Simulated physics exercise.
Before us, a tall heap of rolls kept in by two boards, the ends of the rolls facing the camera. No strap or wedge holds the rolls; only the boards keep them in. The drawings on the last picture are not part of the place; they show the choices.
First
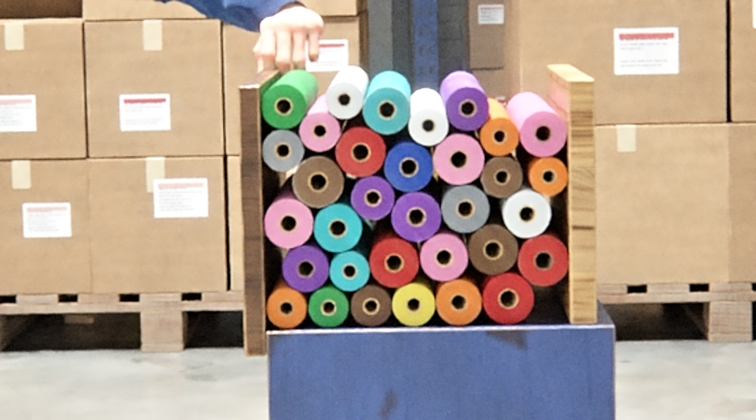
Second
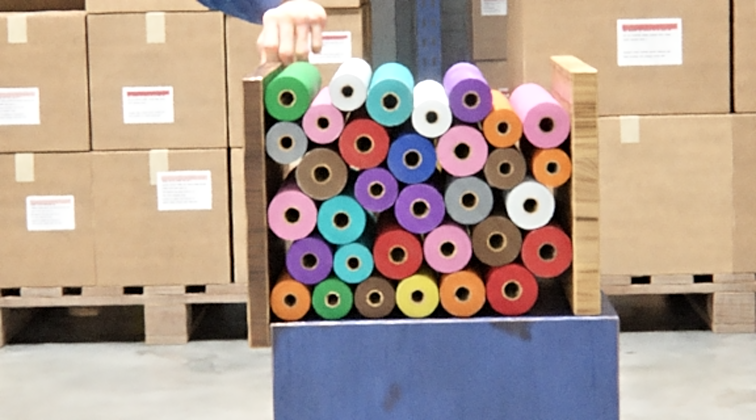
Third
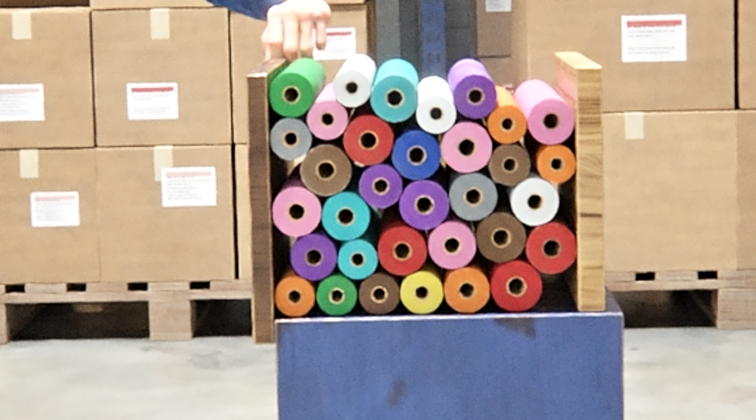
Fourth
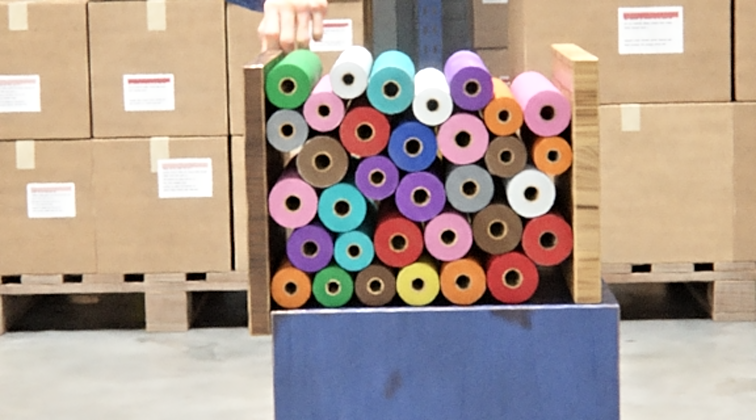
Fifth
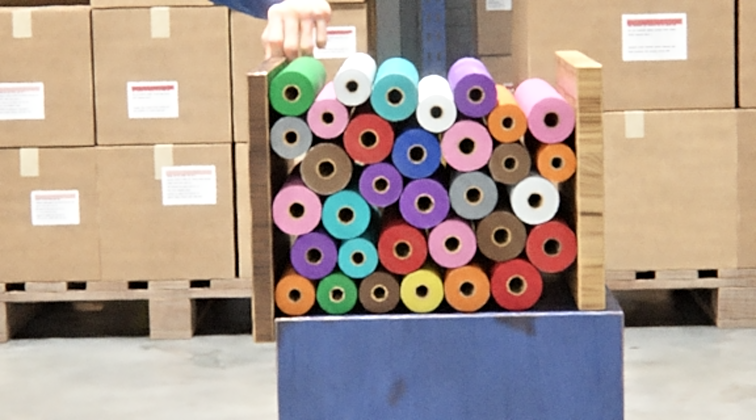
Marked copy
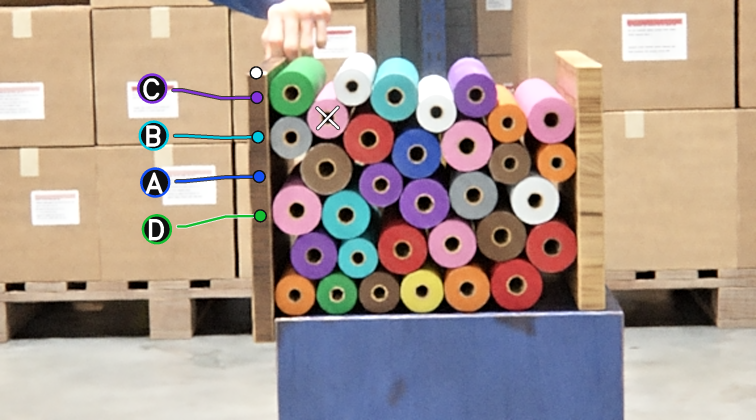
A hand rests on the left board while the stacked colourful rolls stay in place.
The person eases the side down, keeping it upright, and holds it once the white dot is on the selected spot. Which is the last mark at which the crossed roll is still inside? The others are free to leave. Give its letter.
The lowest mark that will do is A.
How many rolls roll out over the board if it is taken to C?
The count is none.
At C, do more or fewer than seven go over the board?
Fewer than seven.
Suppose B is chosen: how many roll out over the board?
It comes to none.
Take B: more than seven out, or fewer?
It loses fewer than seven.
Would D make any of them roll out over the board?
At D: Yes.
On the marked copy, A at (259, 177); B at (258, 137); C at (257, 98); D at (260, 216); the cross at (328, 118); the white dot at (256, 73).
Taking A. A third of the way, top of the board (269, 127).
Two thirds of the way, top of the board (271, 176).
When it is over, top of the board (271, 176), one out over the board, the crossed one still inside.
As for the rest, B keeps the crossed one inside; C keeps the crossed one inside; D lets the crossed one out.
